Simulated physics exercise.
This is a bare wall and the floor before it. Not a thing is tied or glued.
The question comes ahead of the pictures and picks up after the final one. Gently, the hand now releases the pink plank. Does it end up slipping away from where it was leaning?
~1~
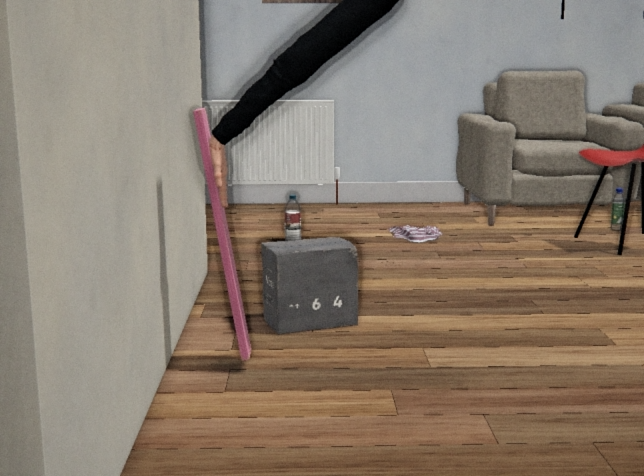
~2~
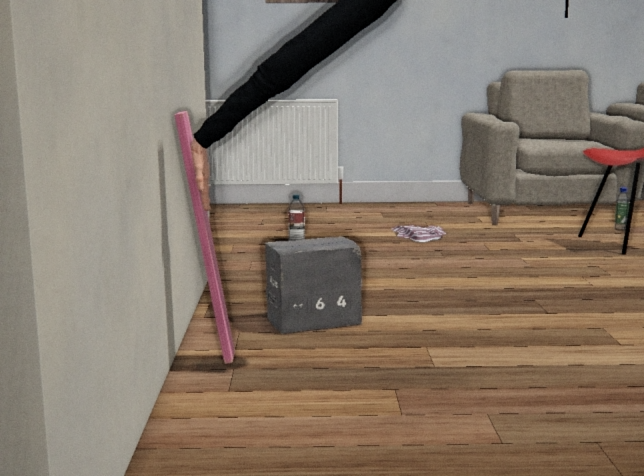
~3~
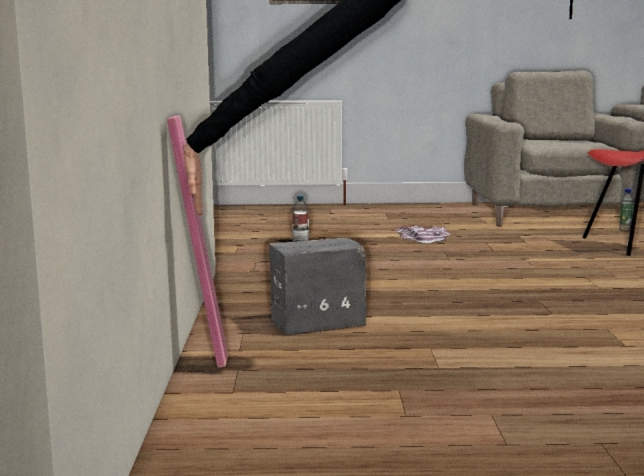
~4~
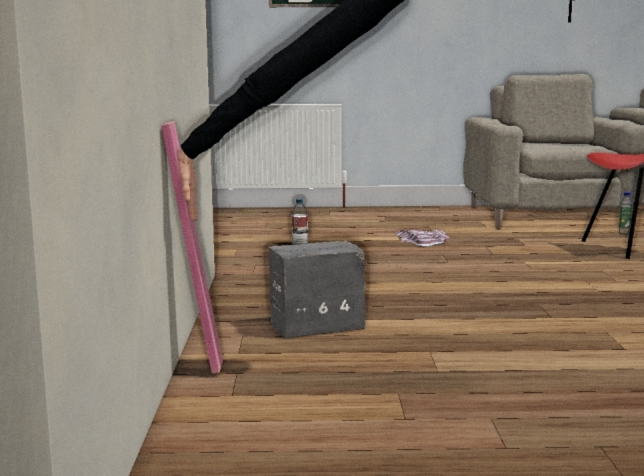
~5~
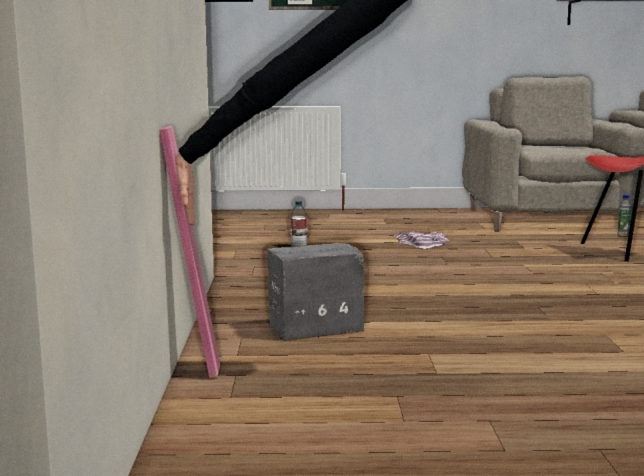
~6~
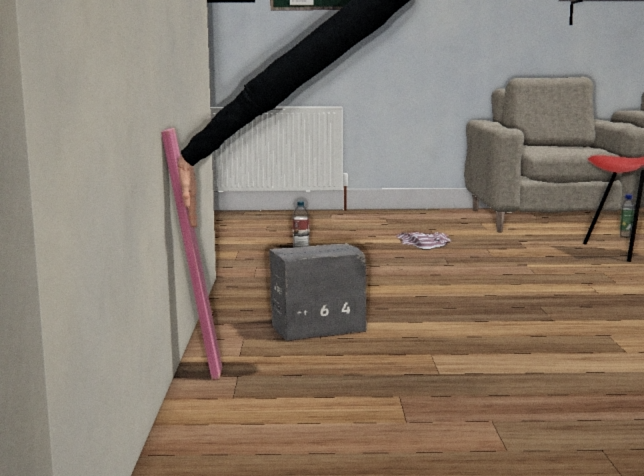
No, it keeps leaning.
Then, 0.20 s on from there, no change.
Then, 0.70 s on from there, pink plank resting near (193, 256).
In the end, both unmoved. At the end, from the last picture's camera, pink plank near (193, 256). The plank remains leaning.
